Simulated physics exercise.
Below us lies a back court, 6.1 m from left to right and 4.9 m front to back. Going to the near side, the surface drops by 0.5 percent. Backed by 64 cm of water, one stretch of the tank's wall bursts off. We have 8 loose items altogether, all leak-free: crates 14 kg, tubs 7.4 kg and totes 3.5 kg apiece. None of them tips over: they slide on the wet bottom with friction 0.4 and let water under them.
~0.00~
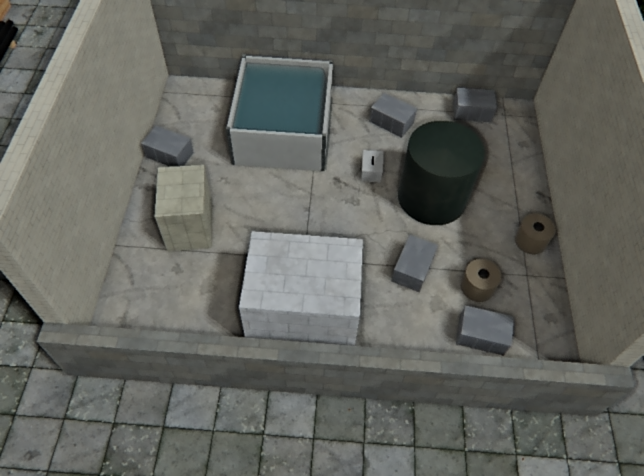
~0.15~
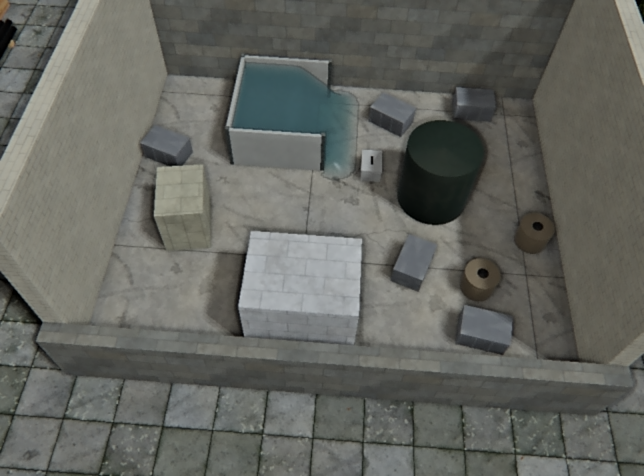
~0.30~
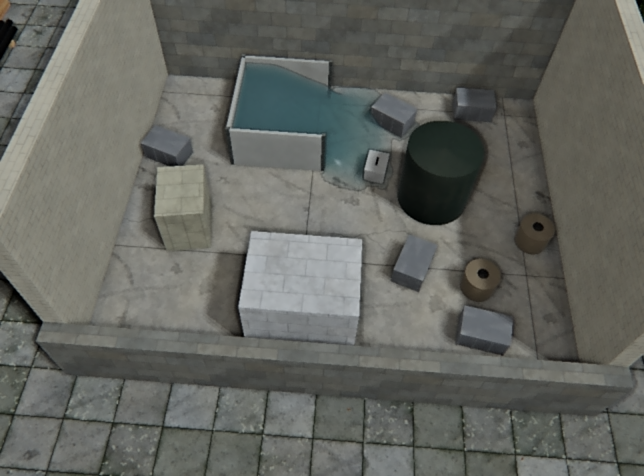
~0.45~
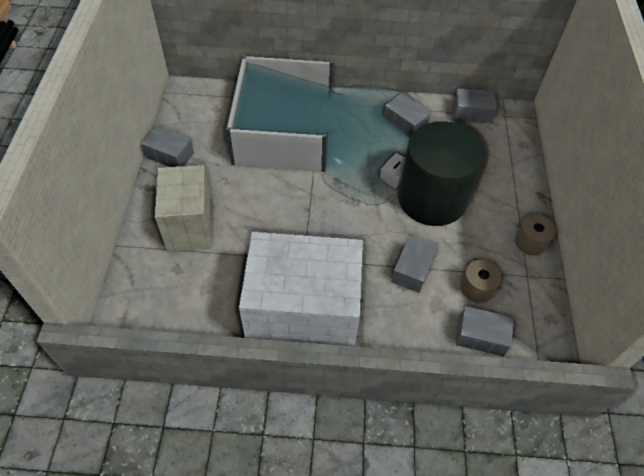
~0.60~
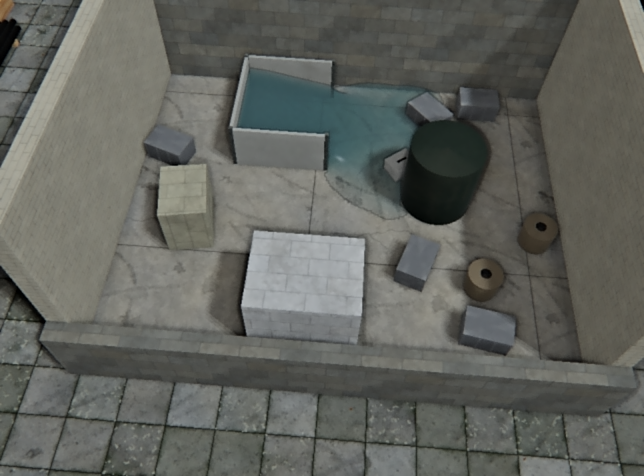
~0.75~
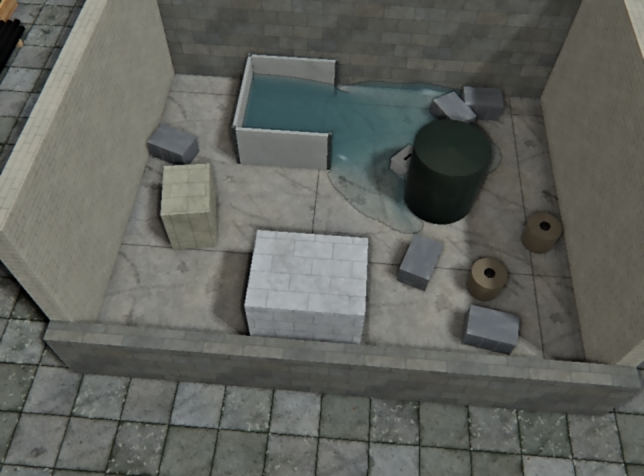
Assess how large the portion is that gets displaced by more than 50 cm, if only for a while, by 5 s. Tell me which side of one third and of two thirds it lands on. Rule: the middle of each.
A large share, two thirds or beyond.
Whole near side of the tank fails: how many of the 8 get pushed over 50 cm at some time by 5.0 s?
In that case the number is 5.
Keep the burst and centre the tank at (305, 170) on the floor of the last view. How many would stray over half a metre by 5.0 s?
Result: 7.
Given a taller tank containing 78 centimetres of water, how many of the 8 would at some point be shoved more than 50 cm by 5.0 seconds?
That would make 7 of them.
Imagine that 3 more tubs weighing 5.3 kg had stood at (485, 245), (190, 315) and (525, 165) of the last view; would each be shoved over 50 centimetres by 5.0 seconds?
The first comes out beyond the limit, the second within the limit, the third beyond the limit.
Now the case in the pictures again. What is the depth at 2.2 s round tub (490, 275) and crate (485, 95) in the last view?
Around 2 cm and 30 cm.
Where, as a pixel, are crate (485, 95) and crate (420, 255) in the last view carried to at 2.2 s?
Somewhere around (523, 104) and (448, 282).
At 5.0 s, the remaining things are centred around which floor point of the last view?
(416, 273).
After 1.1 s 1 of 8 are over 50 cm from their spots; 1 afloat.
After 2.2 s 3 of 8 are over 50 cm from their spots; 3 afloat.
After 3.5 s 5 of 8 are over 50 cm from their spots; 5 afloat.
After 5.0 s 7 of 8 are over 50 cm from their spots, and 7 have been at some point; 6 afloat.
